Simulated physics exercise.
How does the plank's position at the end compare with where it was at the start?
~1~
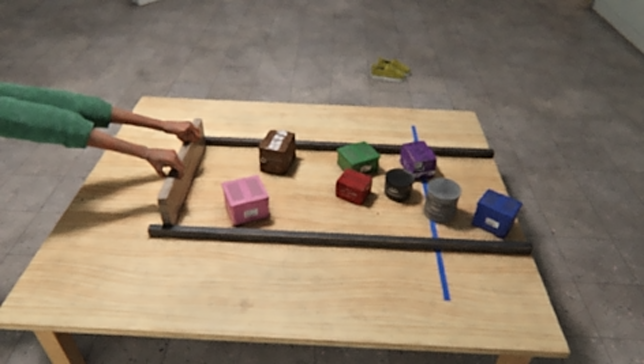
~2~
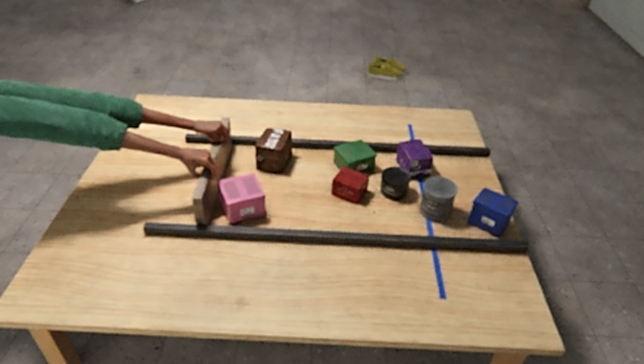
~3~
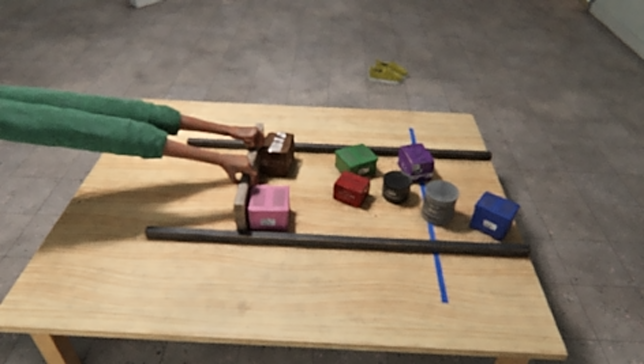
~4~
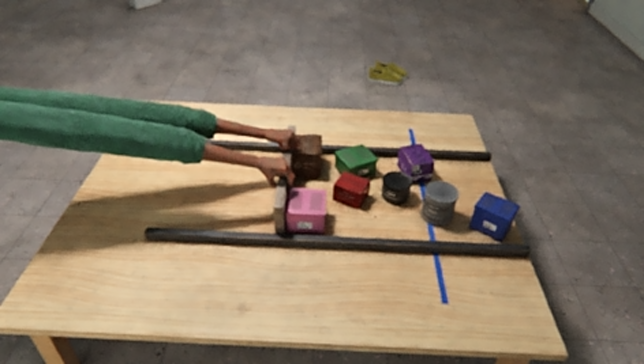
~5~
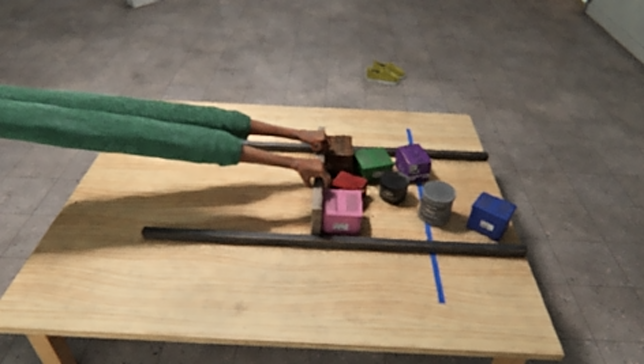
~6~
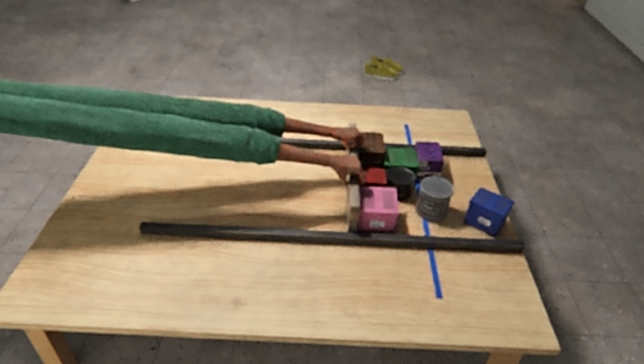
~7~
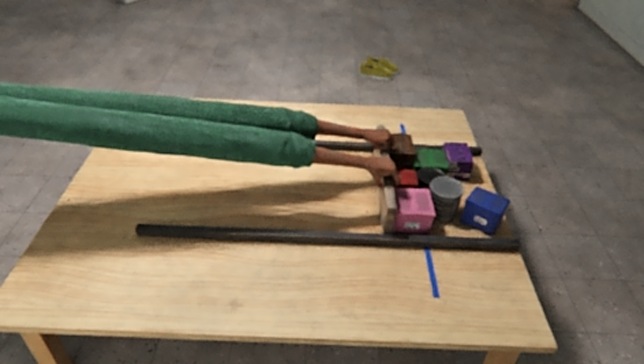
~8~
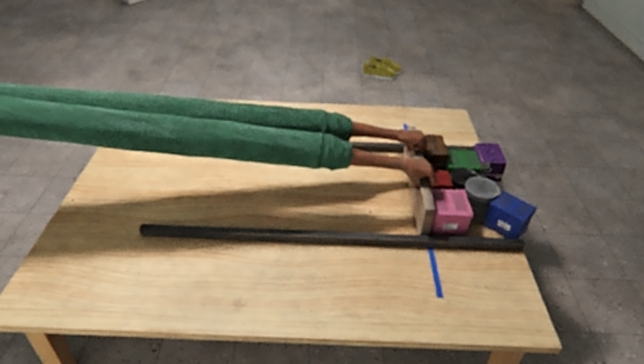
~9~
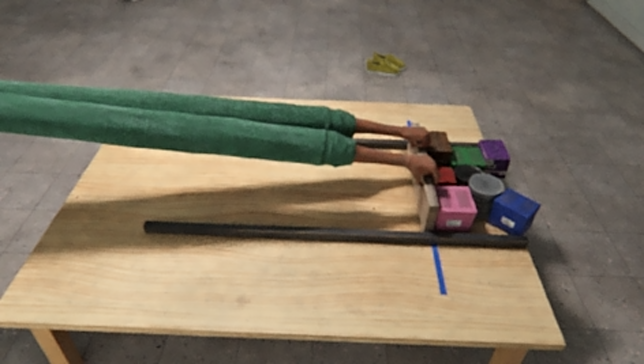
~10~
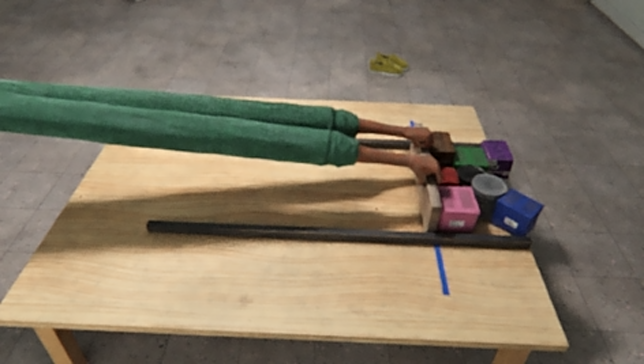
It starts near the left end of the rails, well away from most of the objects, and ends far to the right, around the blue tape line and up against the bunched objects.
